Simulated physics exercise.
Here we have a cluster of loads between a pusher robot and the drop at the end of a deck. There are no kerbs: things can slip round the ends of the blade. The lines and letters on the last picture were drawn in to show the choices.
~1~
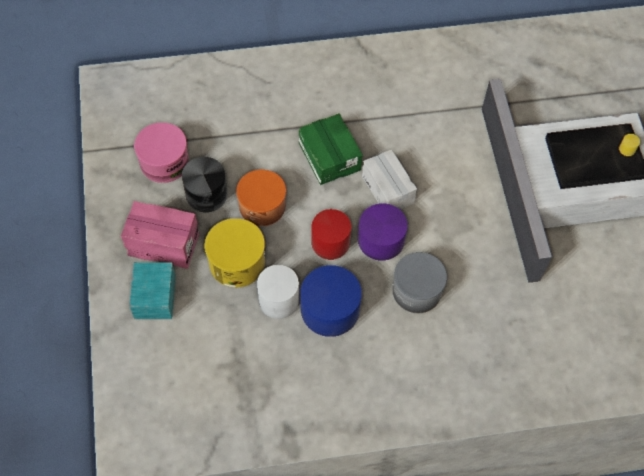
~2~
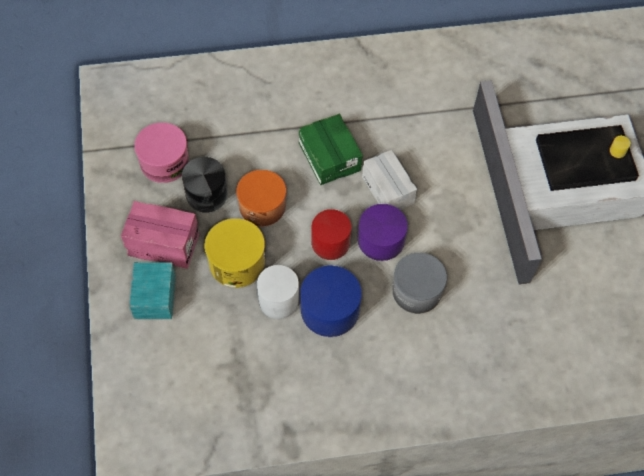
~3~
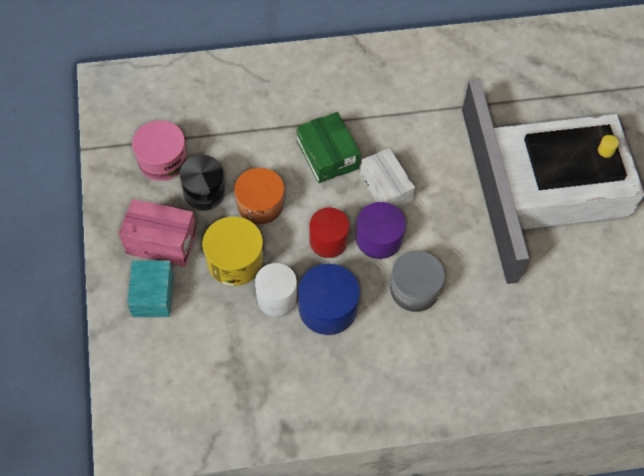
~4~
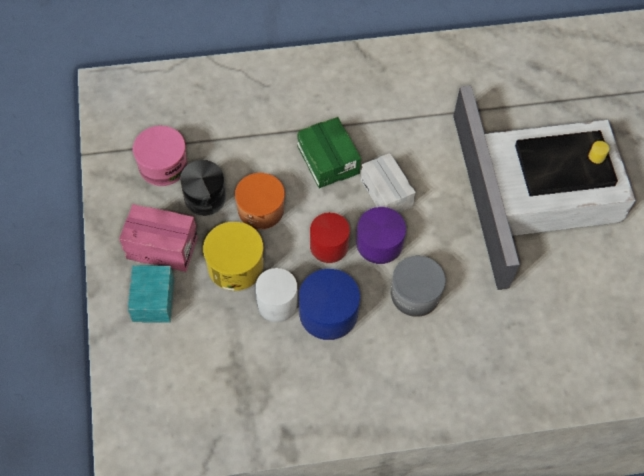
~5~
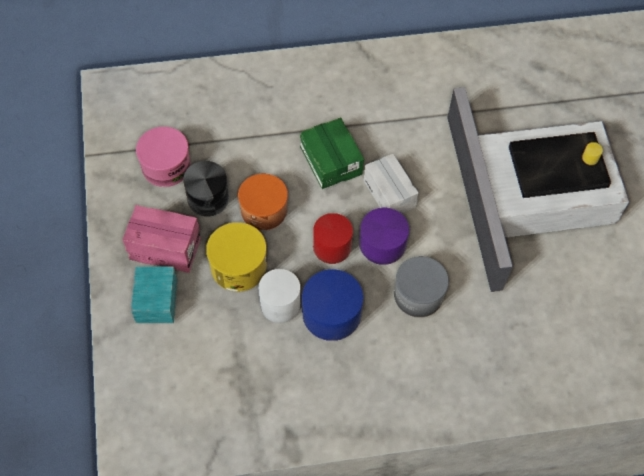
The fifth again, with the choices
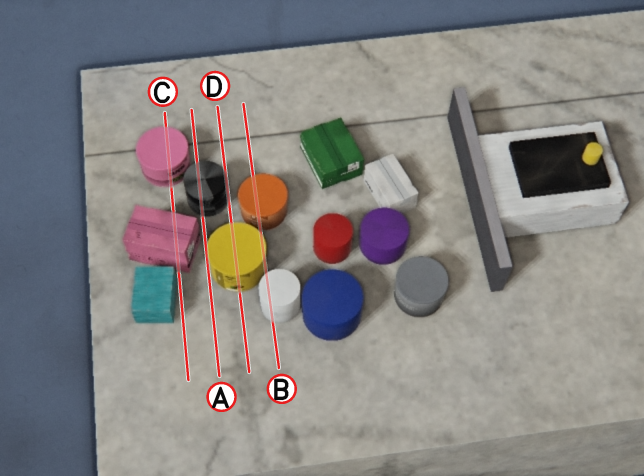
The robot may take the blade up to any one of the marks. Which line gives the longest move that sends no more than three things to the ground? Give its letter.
As far as mark C.
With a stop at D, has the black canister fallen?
By then, no.
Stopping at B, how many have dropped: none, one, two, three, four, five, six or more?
The count is none.
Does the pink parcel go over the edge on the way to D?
No.
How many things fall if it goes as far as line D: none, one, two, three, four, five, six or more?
By then, none.
On the copy, A at (205, 233); B at (260, 227); C at (176, 237); D at (232, 230).
On C. First, robot (446, 177); blue canister (304, 315); green parcel (326, 148).
Then, robot (337, 190); turquoise crate (136, 303); pink parcel (138, 237).
Finally, robot (250, 201); pink parcel over the edge; turquoise crate over the edge; two fallen.
By contrast, A is within the limit but short; B is within the limit but short; D is within the limit but short.
